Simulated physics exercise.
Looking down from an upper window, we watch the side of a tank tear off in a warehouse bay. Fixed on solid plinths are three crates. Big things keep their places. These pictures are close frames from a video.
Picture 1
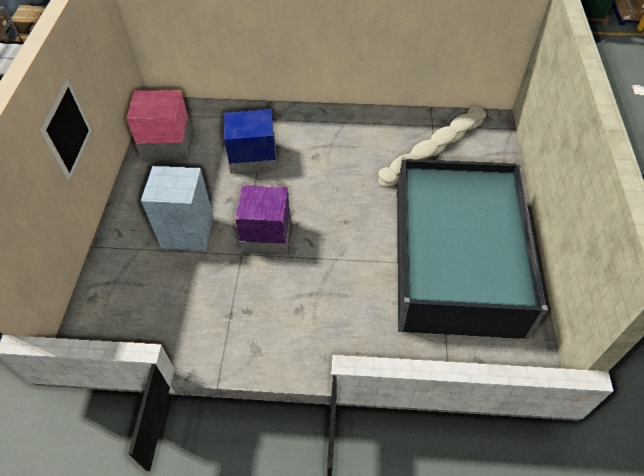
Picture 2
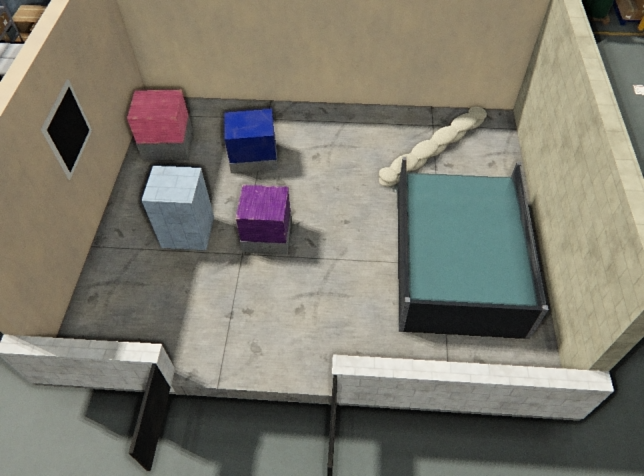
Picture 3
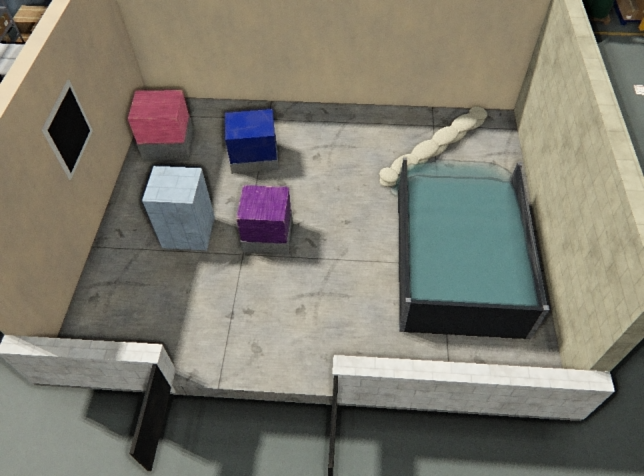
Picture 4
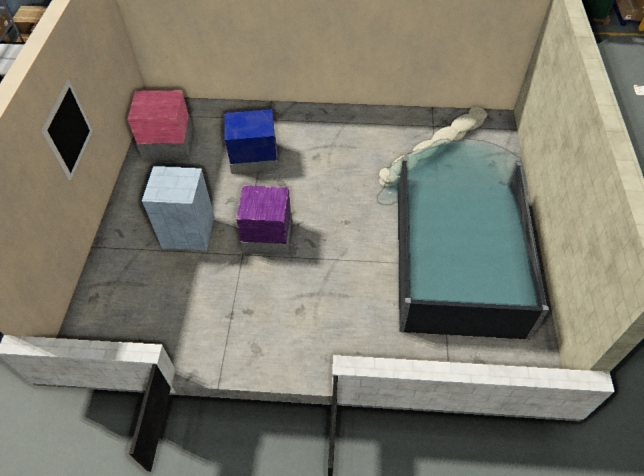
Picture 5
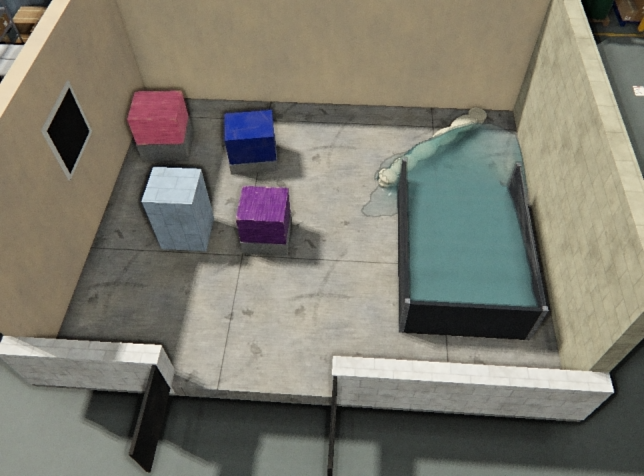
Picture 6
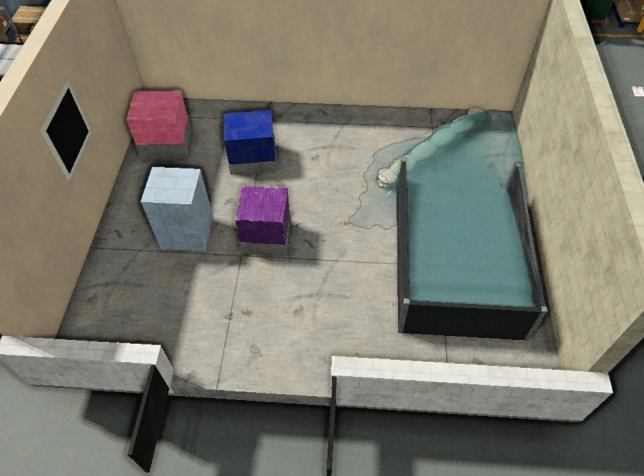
In a walled warehouse bay seen from above, a dark-framed tank of still teal water stands right of four coloured blocks. The tank's far side comes away, and water pours out through the gap, washing around the pale braided rope behind it and spreading across the floor while the blocks stay put.
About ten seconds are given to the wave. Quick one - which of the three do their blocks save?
In the end the blue crate has too short a plinth. The purple crate has a tall enough plinth. The pink crate has a tall enough plinth.
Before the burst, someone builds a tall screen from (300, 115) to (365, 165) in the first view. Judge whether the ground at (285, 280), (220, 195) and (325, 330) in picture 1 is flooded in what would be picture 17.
Outcome by spot, in order - unwatered, unwatered, unwatered.
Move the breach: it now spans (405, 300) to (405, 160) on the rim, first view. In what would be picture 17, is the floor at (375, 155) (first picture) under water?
At that place: No water.
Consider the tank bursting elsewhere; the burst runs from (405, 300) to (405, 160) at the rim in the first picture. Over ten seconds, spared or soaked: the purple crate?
As far as I can tell, the purple crate is overrun.
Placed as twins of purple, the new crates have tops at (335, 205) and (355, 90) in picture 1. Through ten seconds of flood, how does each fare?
Taken as listed, the first never gets reached and the second does get flooded.
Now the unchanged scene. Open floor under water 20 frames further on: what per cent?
I'd say 50 per cent.
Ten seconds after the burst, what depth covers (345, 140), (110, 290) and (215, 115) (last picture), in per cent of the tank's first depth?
In turn 12, 6 and 8 in a hundred.
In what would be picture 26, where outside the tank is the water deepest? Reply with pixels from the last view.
It will be deepest around (552, 393).
A moment on, water covers 20 % of the floor; the blue crate not reached, the purple crate not reached, the pink crate not reached.
Next, water covers 35 % of the floor; the blue crate not reached, the purple crate not reached, the pink crate not reached.
Then, water covers 50 % of the floor; the blue crate water round its plinth, the purple crate water round its plinth, the pink crate water round its plinth.
Later, water covers 90 % of the floor; the blue crate water round its plinth, the purple crate water round its plinth, the pink crate water round its plinth.
In the end, water covers 95 % of the floor; the blue crate was topped, the purple crate stayed above the water, the pink crate stayed above the water.
